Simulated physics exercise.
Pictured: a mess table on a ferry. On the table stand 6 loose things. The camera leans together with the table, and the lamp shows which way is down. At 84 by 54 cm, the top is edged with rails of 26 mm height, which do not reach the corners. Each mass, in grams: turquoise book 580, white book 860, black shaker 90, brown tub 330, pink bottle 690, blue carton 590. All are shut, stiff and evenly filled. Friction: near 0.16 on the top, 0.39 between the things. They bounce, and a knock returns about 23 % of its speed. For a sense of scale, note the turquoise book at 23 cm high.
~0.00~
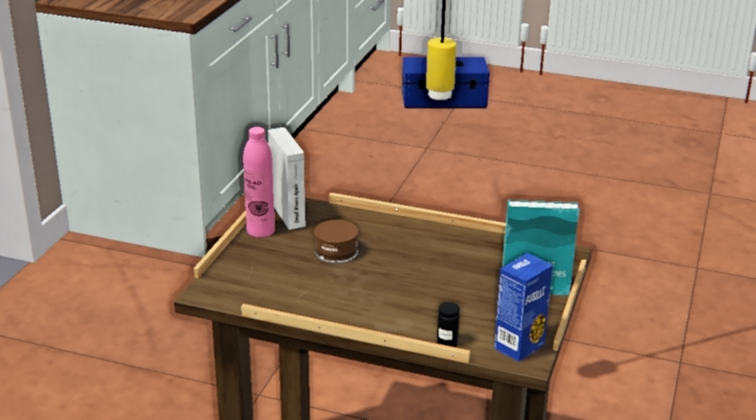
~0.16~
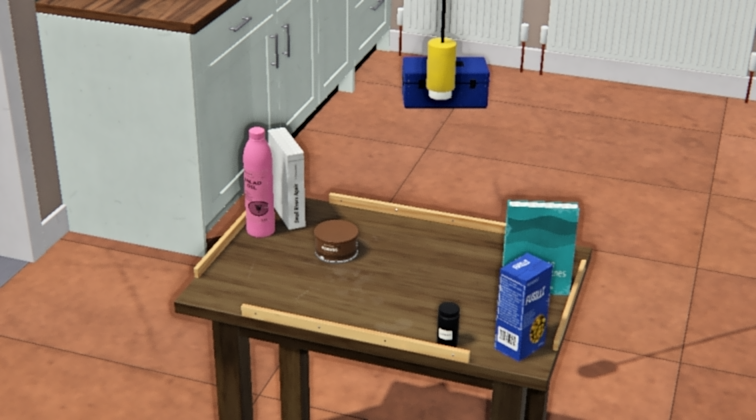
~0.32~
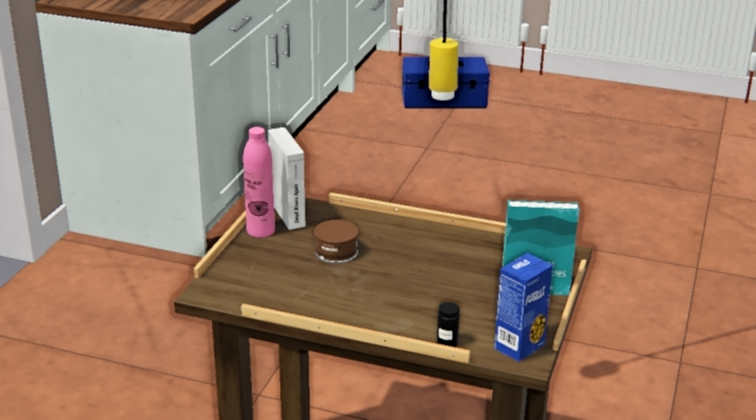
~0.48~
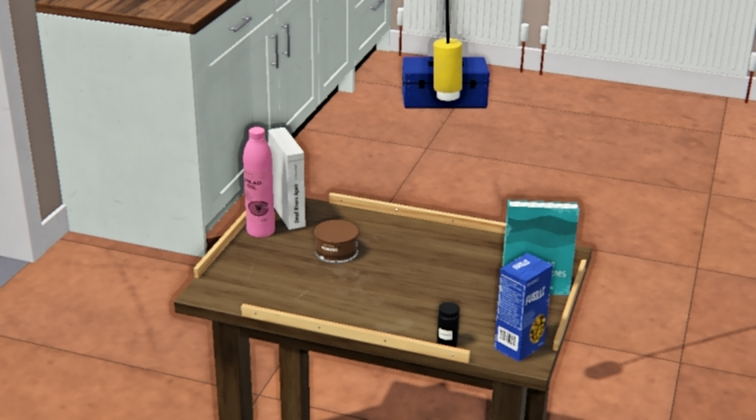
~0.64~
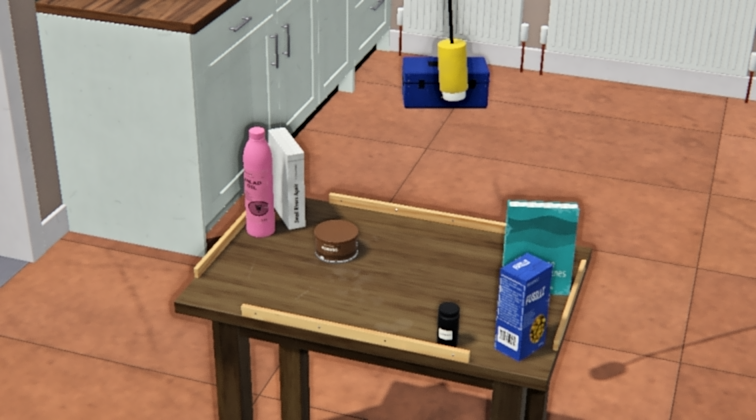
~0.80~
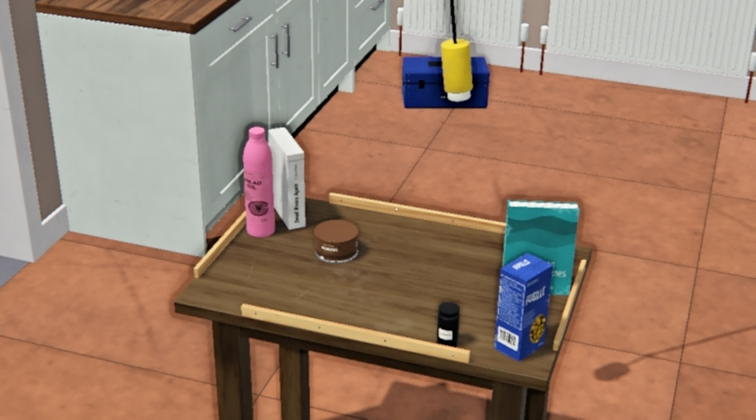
A room with a tiled floor, pale cabinets and white radiators is seen from above, looking down on a dark wooden table edged with light rails. A pink bottle and white book stand at the left, a brown tub near the middle, a black shaker at the front, and a turquoise book and blue carton at the right. The hanging yellow lamp swings slightly rightward before a blue box, while the tabletop things show no clear movement.
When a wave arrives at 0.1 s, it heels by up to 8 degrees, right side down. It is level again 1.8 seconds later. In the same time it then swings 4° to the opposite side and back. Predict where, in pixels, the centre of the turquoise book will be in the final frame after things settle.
I would say (539, 248).
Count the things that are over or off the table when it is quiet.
It adds up to 0.
After 1.30 s, heel 6°, right side down.
After 2.20 s, heel 1°, left side down.
After 2.90 s, heel 4°, left side down.
After 3.70 s, boat level.
At rest (4.2 s), all 6 in place, give or take 5 cm. Seen from the same camera at the end, turquoise book near (539, 248).
